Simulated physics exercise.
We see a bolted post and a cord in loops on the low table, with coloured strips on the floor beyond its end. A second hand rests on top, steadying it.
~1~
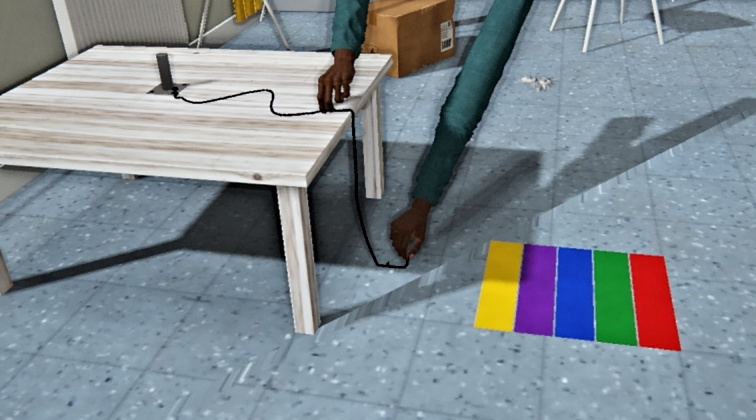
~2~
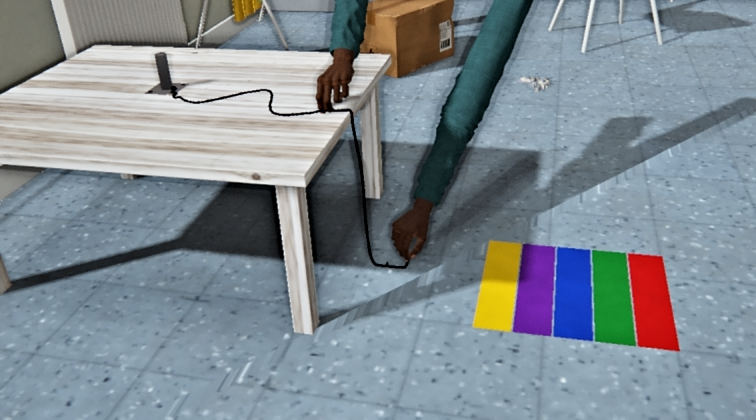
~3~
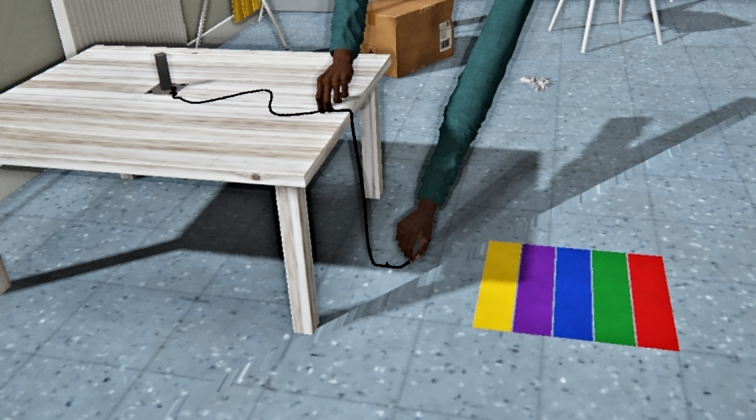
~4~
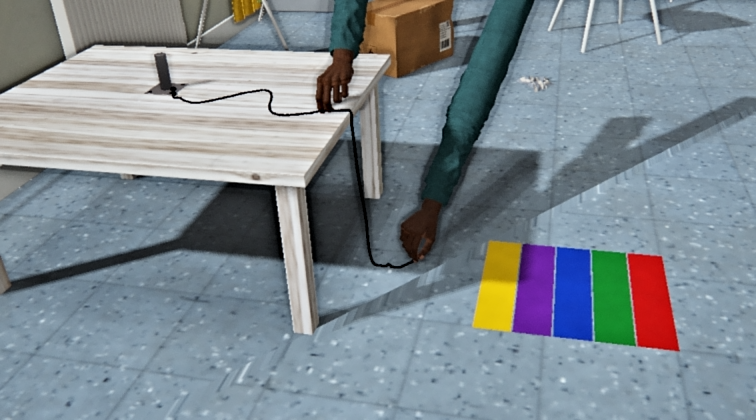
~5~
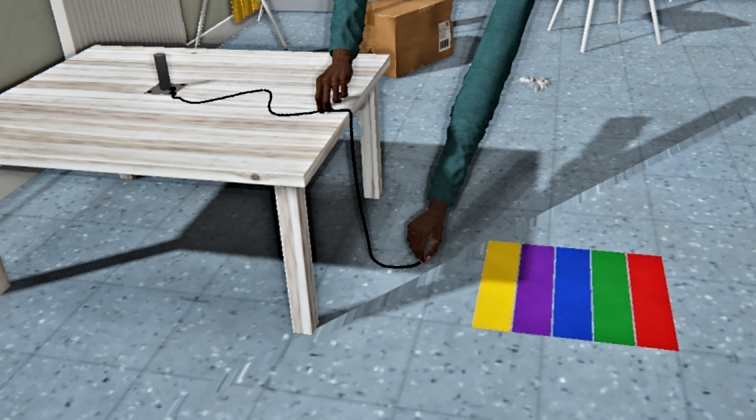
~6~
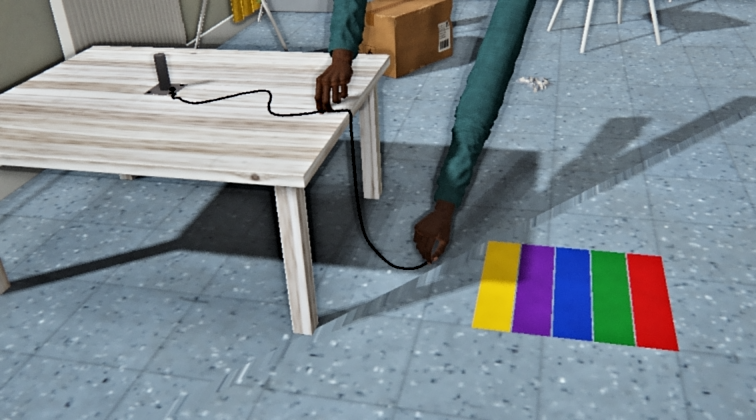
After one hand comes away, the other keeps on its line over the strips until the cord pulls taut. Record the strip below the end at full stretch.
Below the end: Green.
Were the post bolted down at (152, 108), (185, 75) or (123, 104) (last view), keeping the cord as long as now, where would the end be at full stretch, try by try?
First (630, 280), then (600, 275), and last (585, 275).
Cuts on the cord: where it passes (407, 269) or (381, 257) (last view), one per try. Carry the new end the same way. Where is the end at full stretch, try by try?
Taking the tries in order, the answers are (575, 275) and (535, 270).
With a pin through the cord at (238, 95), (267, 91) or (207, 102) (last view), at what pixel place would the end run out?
Result per try (px, approx.): (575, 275); (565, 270); (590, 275).
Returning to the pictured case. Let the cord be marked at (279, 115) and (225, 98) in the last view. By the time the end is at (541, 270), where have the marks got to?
They end up at (354, 119) and at (252, 97).
Soon after, end near (541, 270); over purple.
Then, end near (588, 275); over blue.
At full stretch, end near (616, 277); over green. Over green.
